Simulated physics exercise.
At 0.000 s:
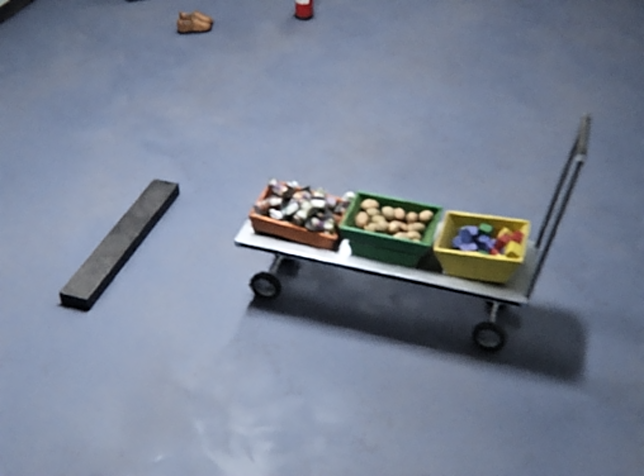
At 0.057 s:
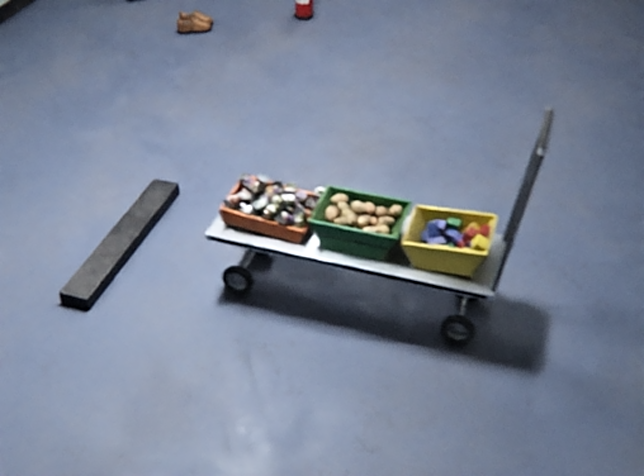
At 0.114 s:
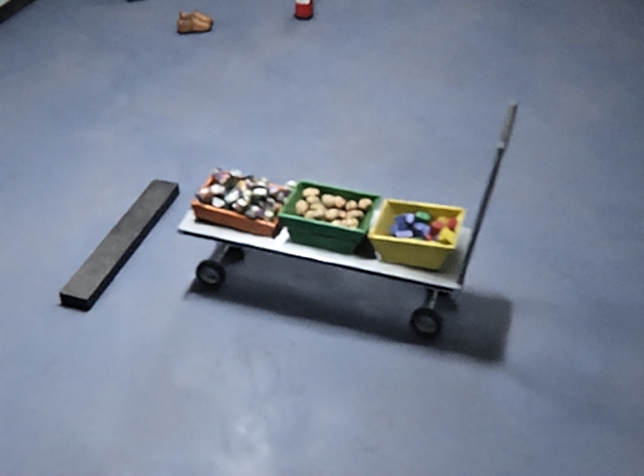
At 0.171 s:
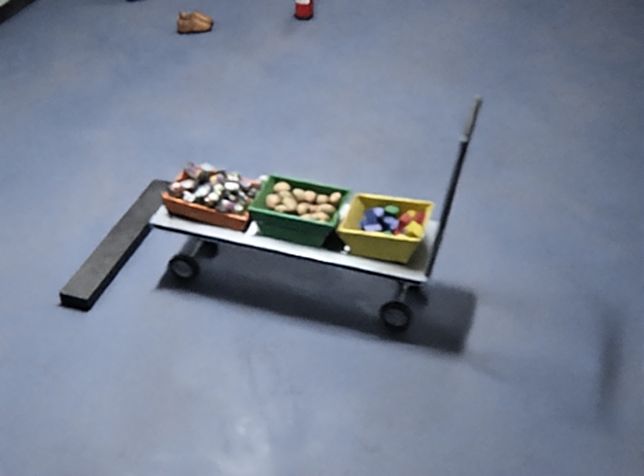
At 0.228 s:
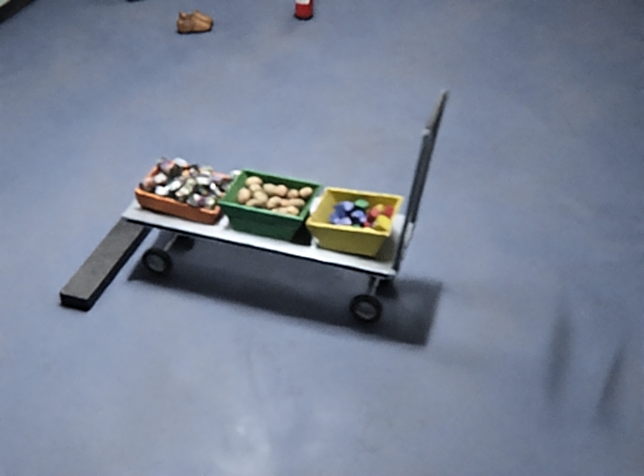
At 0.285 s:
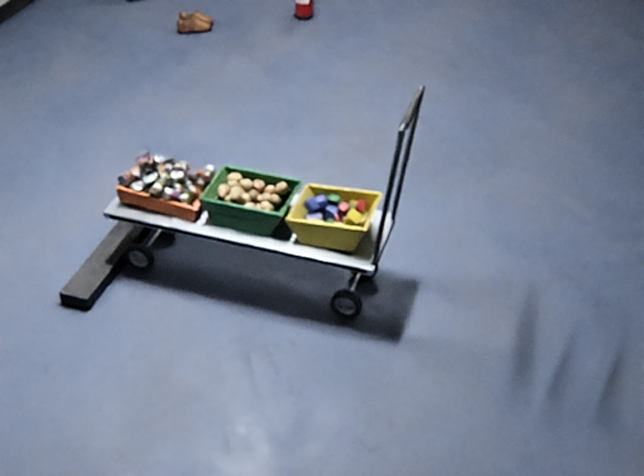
A trolley carrying an orange crate of small tins, a green crate of potatoes and a yellow crate of colourful toy bricks rolled left across the blue floor, its front end passing over a dark beam.
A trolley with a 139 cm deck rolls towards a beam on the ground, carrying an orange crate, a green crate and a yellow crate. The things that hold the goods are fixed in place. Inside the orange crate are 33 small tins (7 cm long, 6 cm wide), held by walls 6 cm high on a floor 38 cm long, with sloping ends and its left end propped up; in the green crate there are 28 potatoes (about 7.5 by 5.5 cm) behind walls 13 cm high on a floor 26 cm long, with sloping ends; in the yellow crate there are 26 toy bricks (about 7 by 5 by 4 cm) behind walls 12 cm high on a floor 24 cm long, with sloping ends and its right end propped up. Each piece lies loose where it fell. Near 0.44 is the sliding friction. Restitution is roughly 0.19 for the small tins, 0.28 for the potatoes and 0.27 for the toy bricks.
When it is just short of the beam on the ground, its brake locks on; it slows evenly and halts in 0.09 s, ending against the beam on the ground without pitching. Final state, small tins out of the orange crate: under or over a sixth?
Over.
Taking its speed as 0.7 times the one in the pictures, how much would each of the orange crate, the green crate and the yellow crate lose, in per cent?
In that case the orange crate sheds 20 per cent, the green crate 0 per cent and the yellow crate 0 per cent.
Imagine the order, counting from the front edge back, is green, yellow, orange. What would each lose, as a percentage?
Orange crate 20 %, green crate 0 %, yellow crate 20 %.
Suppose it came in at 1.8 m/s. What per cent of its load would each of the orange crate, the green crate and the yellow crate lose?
Then the orange crate sheds 10 per cent of its load, the green crate 0 per cent, and the yellow crate 0 per cent.
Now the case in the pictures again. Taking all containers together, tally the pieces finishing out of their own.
Around 12.
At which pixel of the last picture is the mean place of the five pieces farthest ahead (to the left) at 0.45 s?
Centre: About (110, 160) px.
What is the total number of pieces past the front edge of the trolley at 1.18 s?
Approx. 8 pieces ahead of the front edge.
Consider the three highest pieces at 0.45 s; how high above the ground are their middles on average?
I'd guess about 64 cm.
After 0.33 s, 2 of 33 out of the orange crate, 0 of 28 out of the green crate and 0 of 26 out of the yellow crate.
After 0.45 s, 7 of 33 out of the orange crate, 0 of 28 out of the green crate and 1 of 26 out of the yellow crate.
After 0.68 s, 11 of 33 out of the orange crate, 0 of 28 out of the green crate and 2 of 26 out of the yellow crate.
When it is over (at 1.18 s), 11 of 33 out of the orange crate, 0 of 28 out of the green crate and 2 of 26 out of the yellow crate. Asked share, 11 of 33, 33 per cent.
